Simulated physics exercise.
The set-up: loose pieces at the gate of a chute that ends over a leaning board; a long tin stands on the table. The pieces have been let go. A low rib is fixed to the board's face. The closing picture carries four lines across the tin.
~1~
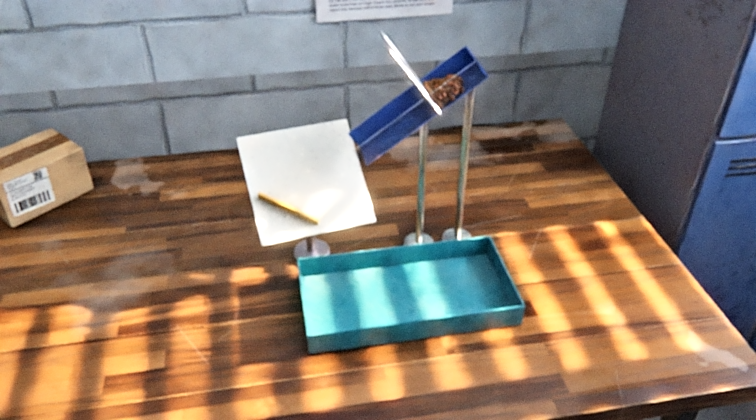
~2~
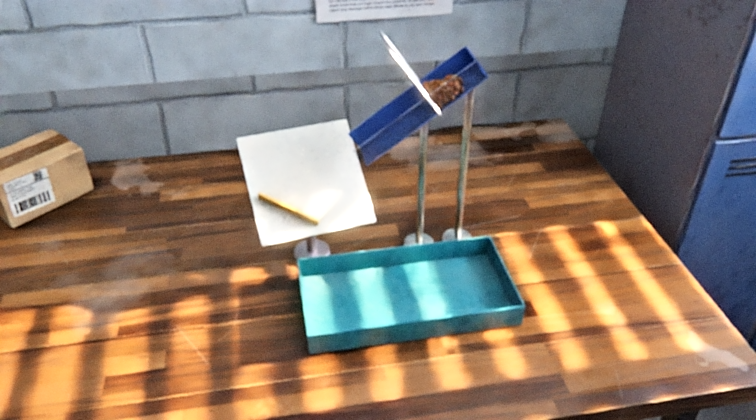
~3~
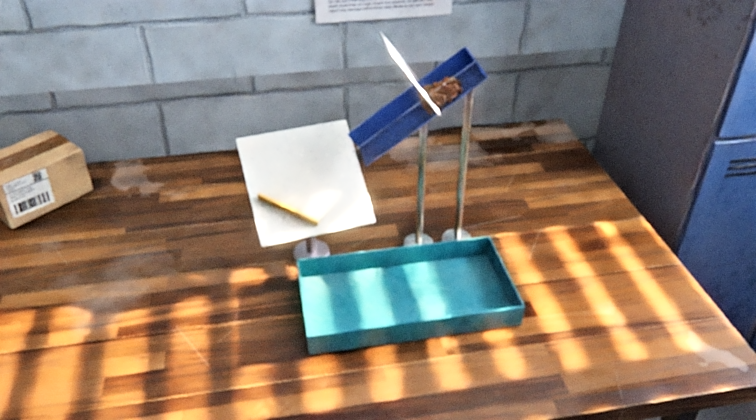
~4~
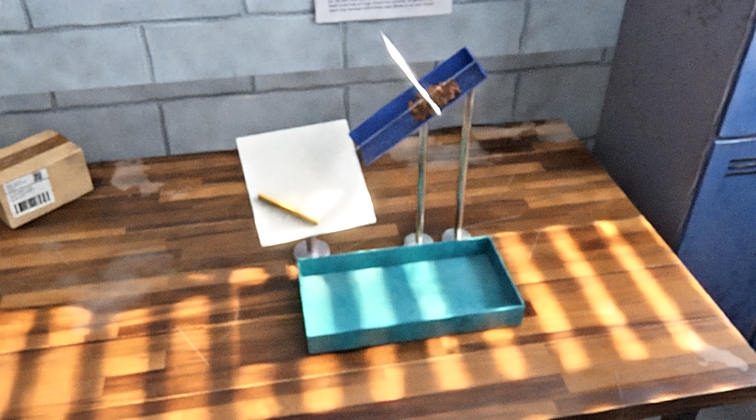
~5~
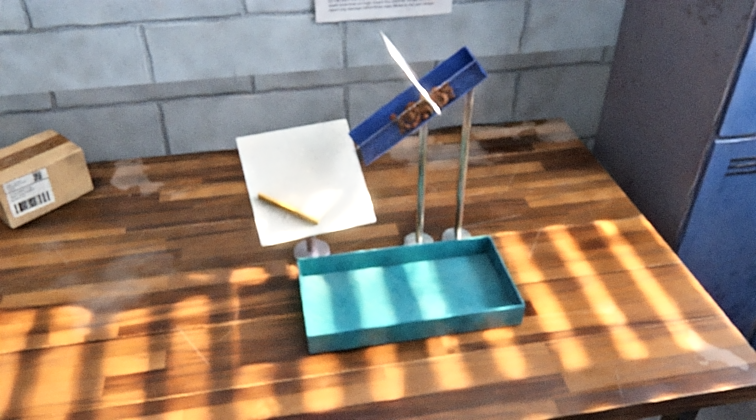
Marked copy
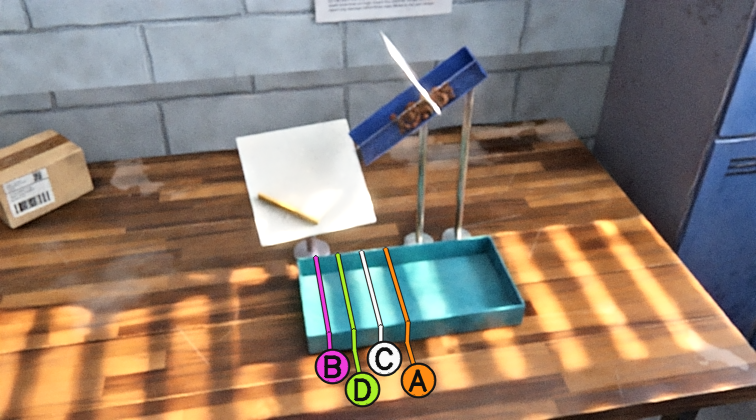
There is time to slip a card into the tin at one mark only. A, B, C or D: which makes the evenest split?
Go for D.
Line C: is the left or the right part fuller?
The left side.
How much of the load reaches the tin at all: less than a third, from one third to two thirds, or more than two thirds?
About that: More than two thirds.
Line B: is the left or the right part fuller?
Right.
On the marked copy, line A crosses the front rim at (407, 322); line B crosses the front rim at (328, 333); line C crosses the front rim at (380, 325); line D crosses the front rim at (353, 329).
For line A, of what is caught, all on the left of the divider, none on the right.
For line B, of what is caught, none on the left of the divider, all on the right.
For line C, of what is caught, all on the left of the divider, none on the right.
For line D, of what is caught, about half on the left of the divider, about half on the right.
